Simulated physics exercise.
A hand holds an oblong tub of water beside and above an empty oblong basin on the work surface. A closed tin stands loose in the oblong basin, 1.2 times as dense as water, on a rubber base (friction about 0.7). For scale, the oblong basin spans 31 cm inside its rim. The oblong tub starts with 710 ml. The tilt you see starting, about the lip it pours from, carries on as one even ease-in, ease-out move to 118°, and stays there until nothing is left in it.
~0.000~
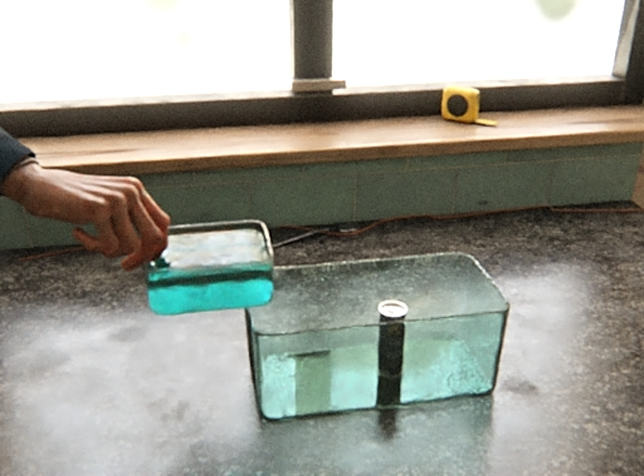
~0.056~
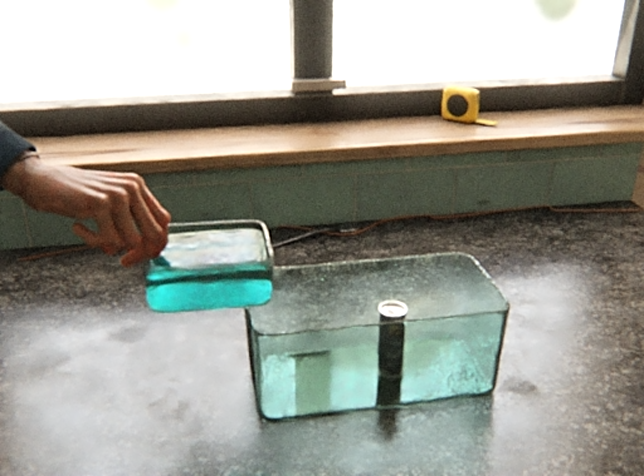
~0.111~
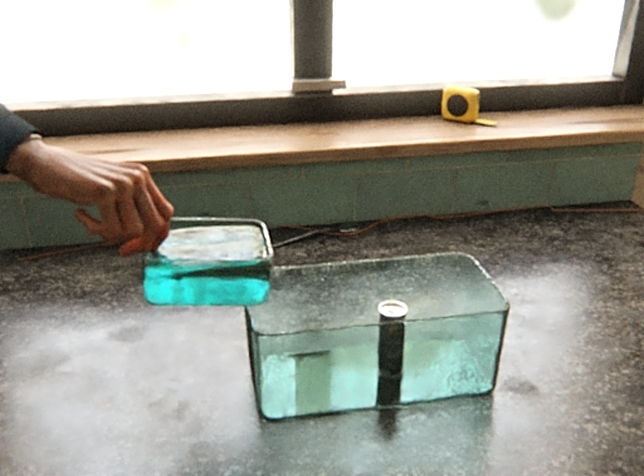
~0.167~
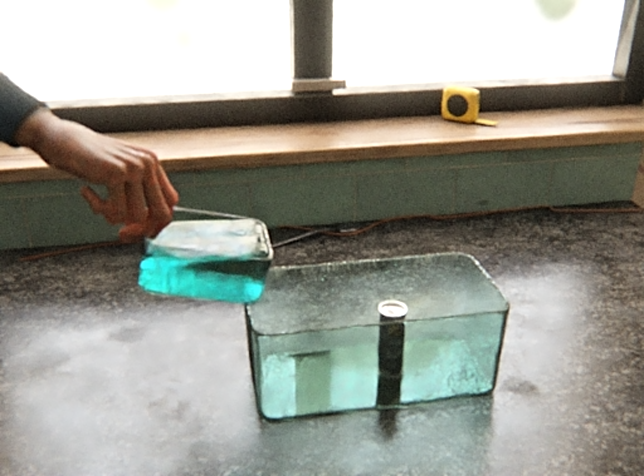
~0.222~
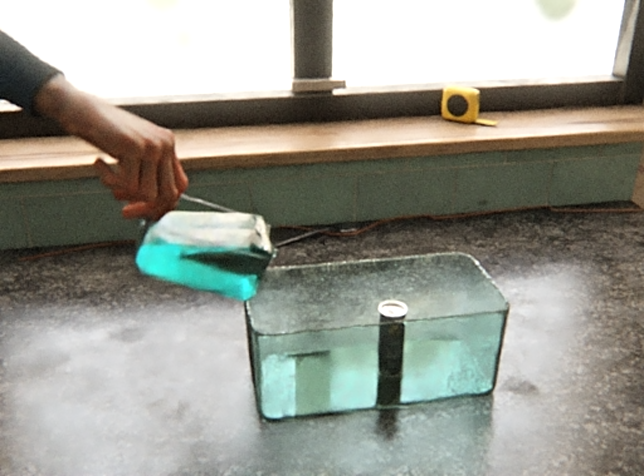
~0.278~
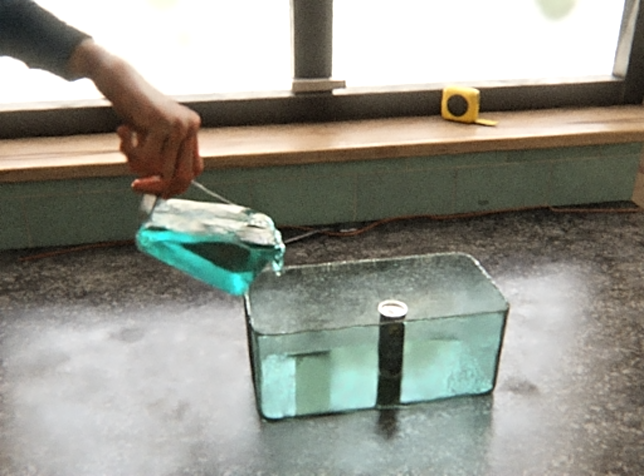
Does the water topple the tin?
It topples.
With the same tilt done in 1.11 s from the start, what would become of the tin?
The tin remains upright.
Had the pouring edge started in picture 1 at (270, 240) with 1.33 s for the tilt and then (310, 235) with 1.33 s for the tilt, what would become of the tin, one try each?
First it keeps standing; then it keeps standing.
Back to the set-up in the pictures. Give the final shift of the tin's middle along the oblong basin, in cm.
About 4.5 cm.
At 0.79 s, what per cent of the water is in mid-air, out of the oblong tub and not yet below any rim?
About 3 per cent.
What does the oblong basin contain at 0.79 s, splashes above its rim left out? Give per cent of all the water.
About 96 per cent.
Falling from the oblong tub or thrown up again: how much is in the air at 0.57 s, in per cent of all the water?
Near 48 in a hundred.
After 0.57 s the tilt is 101° and 12 per cent is still to pour; the tin stands where it began.
After 0.79 s the tilt is 118° and 0 per cent is still to pour; the tin leans 7°.
After 1.01 s the tilt is 118° and 0 per cent is still to pour; the tin leans 13°.
After 1.26 s the tilt is 118° and 0 per cent is still to pour; the tin leans 26°.
In the end the tin lies on its side.
